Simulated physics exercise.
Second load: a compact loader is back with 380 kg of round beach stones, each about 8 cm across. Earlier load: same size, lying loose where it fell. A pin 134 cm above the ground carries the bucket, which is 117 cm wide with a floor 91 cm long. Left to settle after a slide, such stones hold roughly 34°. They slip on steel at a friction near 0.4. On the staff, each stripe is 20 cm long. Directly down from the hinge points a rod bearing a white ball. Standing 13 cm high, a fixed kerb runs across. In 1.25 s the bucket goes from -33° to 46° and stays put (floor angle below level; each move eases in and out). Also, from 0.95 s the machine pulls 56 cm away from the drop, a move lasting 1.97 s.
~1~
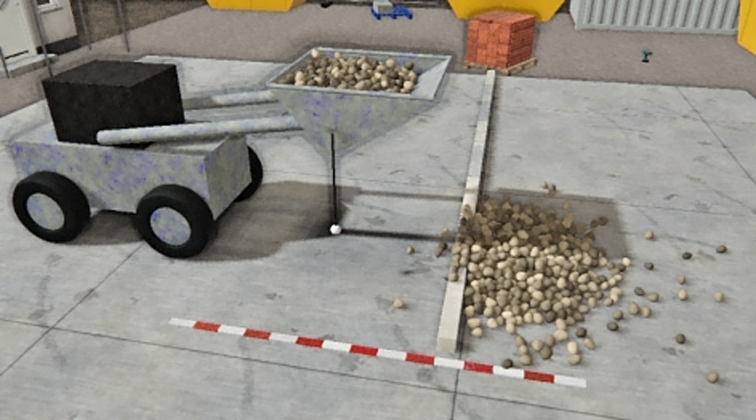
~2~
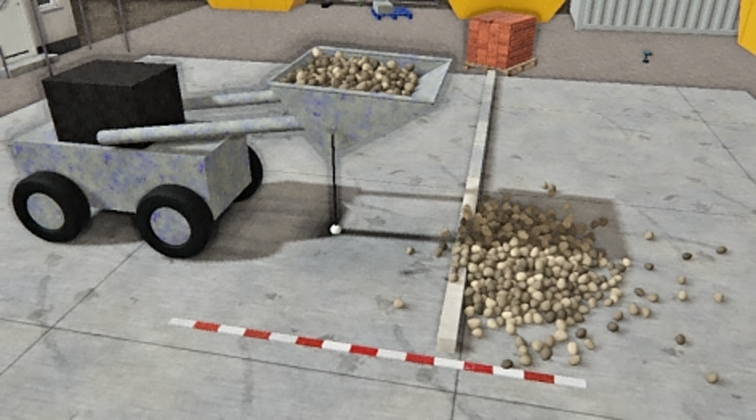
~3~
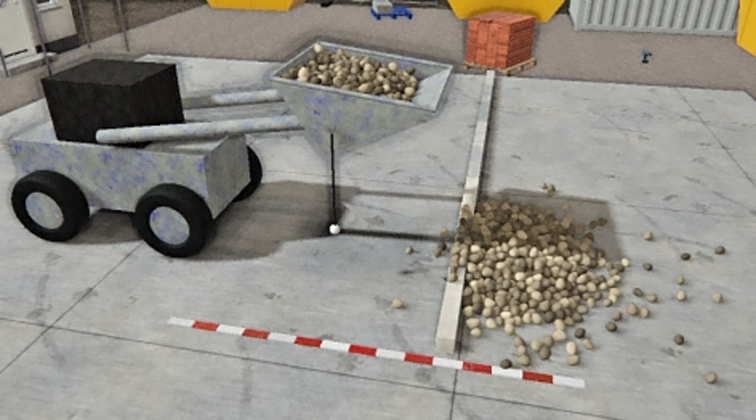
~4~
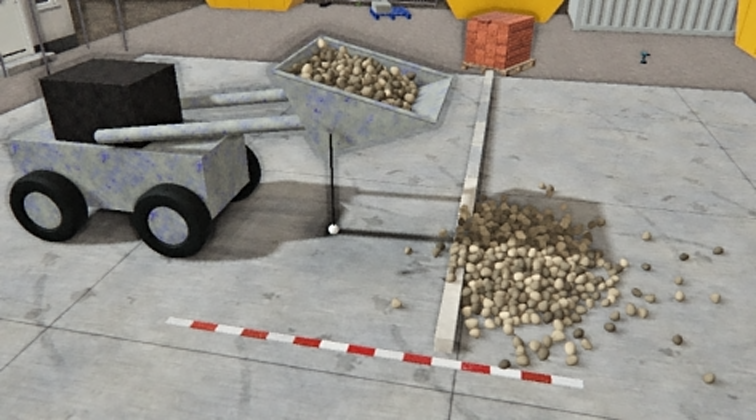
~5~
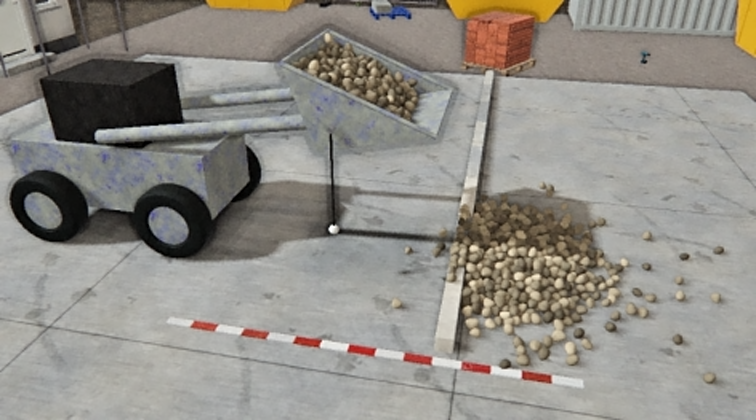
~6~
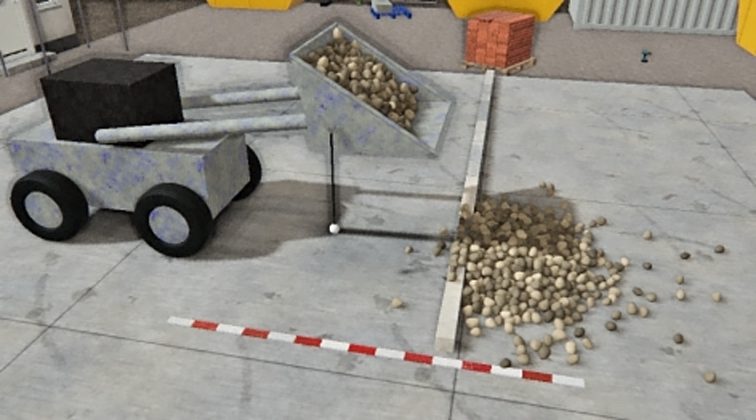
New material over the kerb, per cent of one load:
14 per cent.
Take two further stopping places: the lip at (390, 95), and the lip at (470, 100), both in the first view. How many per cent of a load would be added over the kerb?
Near 0 in a hundred first, near 45 in a hundred second.
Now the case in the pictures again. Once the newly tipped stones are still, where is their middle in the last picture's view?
Around (431, 241) in the last picture.
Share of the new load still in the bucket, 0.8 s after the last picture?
Roughly 25 parts in a hundred of the load.
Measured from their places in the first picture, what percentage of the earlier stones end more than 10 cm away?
I'd say roughly 5 per cent of them.
Then, 0.4 s after the last picture the floor is at 34°; in per cent of one load, 99 in the bucket, 6 on this side of the kerb, 95 over the kerb; the foremost stones are at (704, 288).
Then, 0.8 s after the last picture the floor is at 46°; in per cent of one load, 27 in the bucket, 77 on this side of the kerb, 96 over the kerb; the foremost stones are at (704, 288).
Then, 2.8 s after the last picture the floor is at 46°; in per cent of one load, 0 in the bucket, 91 on this side of the kerb, 109 over the kerb; the foremost stones are at (704, 288).
Then, 5.5 s after the last picture the floor is at 46°; in per cent of one load, 0 in the bucket, 91 on this side of the kerb, 109 over the kerb; the foremost stones are at (704, 288). Net gain over the kerb, 14.
